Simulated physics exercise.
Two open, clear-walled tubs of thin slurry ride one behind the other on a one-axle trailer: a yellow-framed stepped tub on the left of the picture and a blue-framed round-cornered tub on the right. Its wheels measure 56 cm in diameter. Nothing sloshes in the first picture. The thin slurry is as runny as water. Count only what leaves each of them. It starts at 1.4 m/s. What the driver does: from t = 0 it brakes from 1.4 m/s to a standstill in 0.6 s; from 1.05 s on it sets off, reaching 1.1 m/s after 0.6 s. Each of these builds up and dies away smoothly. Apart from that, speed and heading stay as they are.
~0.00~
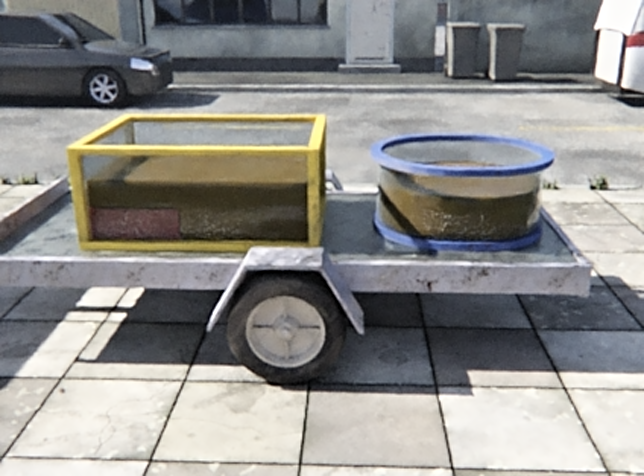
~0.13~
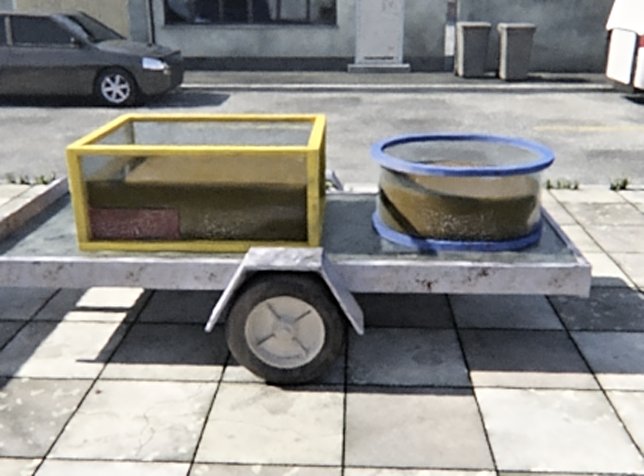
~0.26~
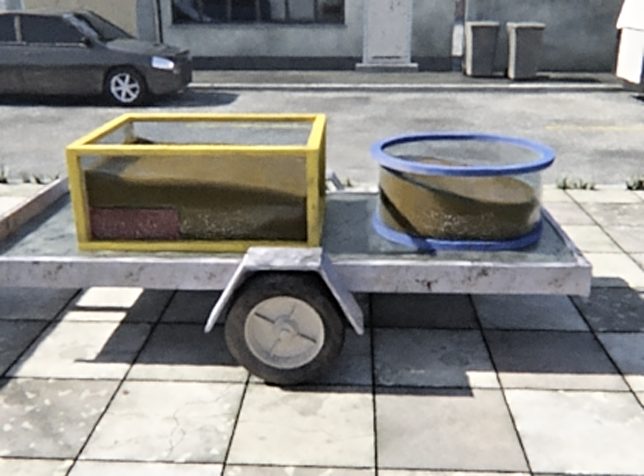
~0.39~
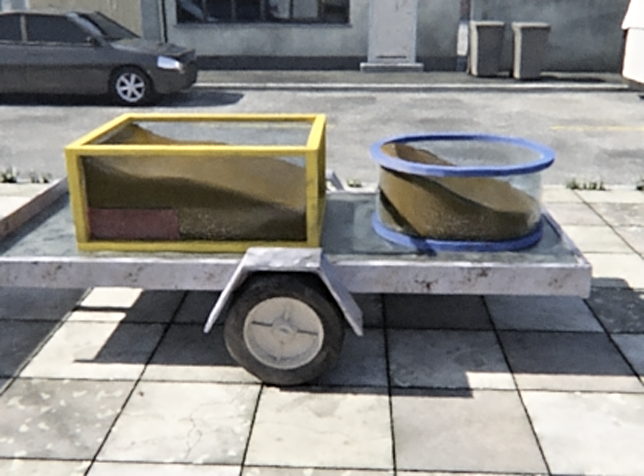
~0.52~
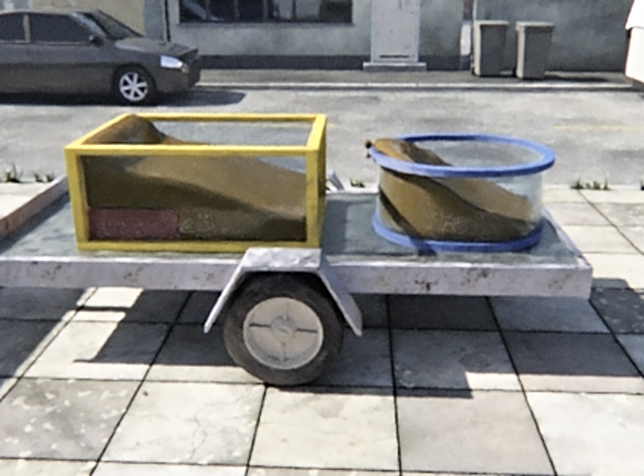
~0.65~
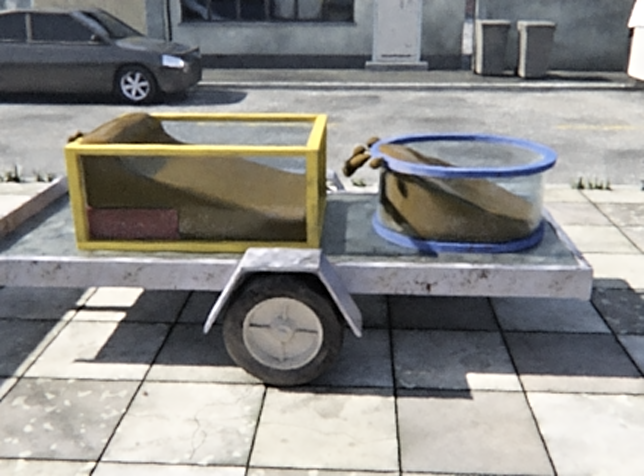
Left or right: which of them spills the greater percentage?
The left tub loses the larger share.
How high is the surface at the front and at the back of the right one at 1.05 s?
Front 16 cm, back 36 cm.
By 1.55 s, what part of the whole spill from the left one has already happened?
About 10 per cent.
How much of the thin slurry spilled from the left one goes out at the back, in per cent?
About 70 per cent.
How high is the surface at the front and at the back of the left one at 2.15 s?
Front 32 cm, back 24 cm.
Then, 1.05 s in, the left one has lost 1 per cent, over the front (front 41 cm, back 26 cm); the right one has lost 1 per cent, over the front (front 17 cm, back 36 cm).
Then, 1.55 s in, the left one has lost 1 per cent, over the front (front 20 cm, back 53 cm); the right one has lost 4 per cent, mostly over the back, some over the front (front 9 cm, back 30 cm).
Then, 2.15 s in, the left one has lost 6 per cent, over the back, a little elsewhere (front 33 cm, back 24 cm); the right one has lost 4 per cent, mostly over the back, some over the front (front 30 cm, back 15 cm).
Then, 4.64 s in, the left one has lost 7 per cent, mostly over the back, some over the front; the right one has lost 4 per cent, mostly over the back, some over the front.
